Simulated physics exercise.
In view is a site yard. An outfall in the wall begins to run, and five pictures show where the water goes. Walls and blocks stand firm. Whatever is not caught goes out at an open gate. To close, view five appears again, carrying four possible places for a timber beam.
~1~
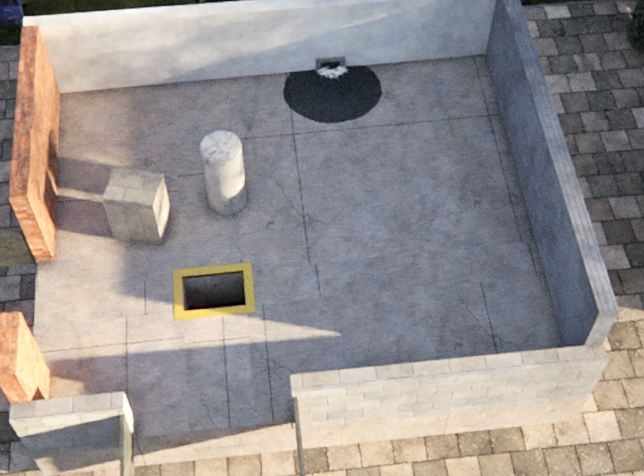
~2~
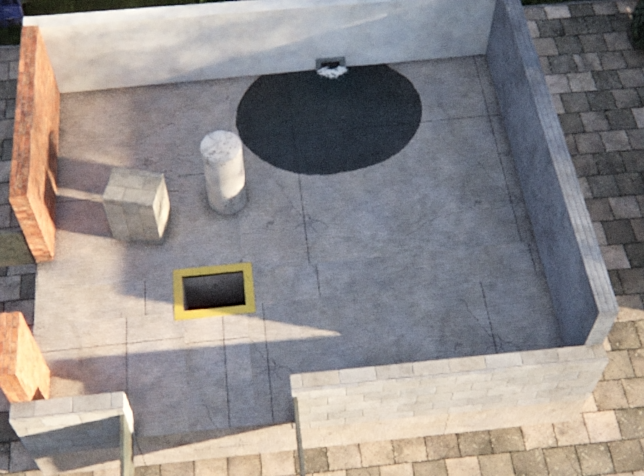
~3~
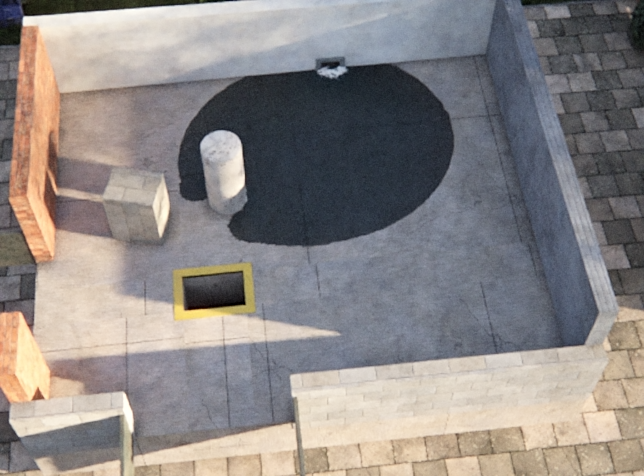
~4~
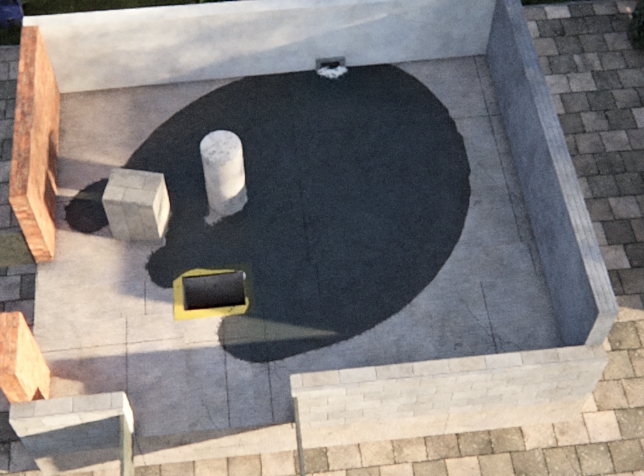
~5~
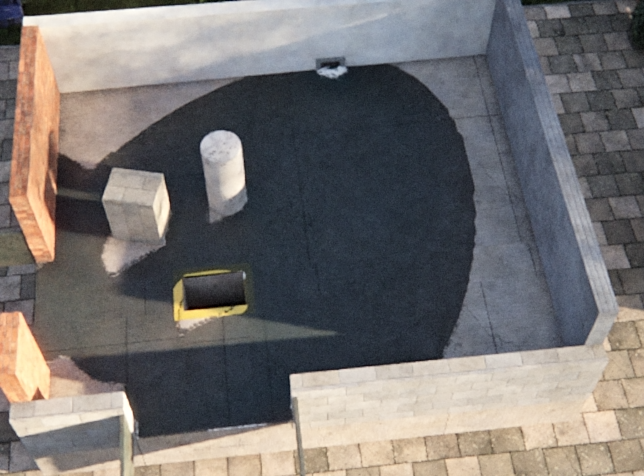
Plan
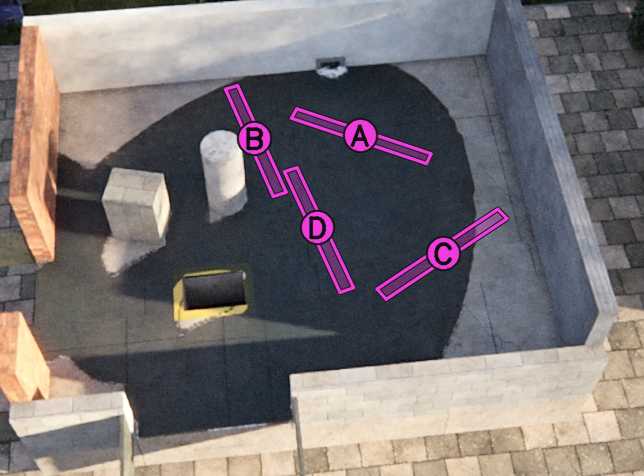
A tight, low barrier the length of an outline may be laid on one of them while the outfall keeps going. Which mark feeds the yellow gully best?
Go for C.
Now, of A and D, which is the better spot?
It is D.
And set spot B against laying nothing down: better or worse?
Spot B is worse.
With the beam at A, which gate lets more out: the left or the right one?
The right gate.
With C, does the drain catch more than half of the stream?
No, it does not.
On the marked copy, A from (294, 113) to (428, 158); B from (231, 87) to (279, 194); C from (381, 294) to (502, 213); D from (290, 169) to (346, 290).
For spot A, about 9 % of the stream runs into the yellow gully, about 91 % out by the gates.
For spot B, about 11 % of the stream runs into the yellow gully, about 89 % out by the gates.
For spot C, about 27 % of the stream runs into the yellow gully, about 73 % out by the gates.
For spot D, about 14 % of the stream runs into the yellow gully, about 86 % out by the gates.
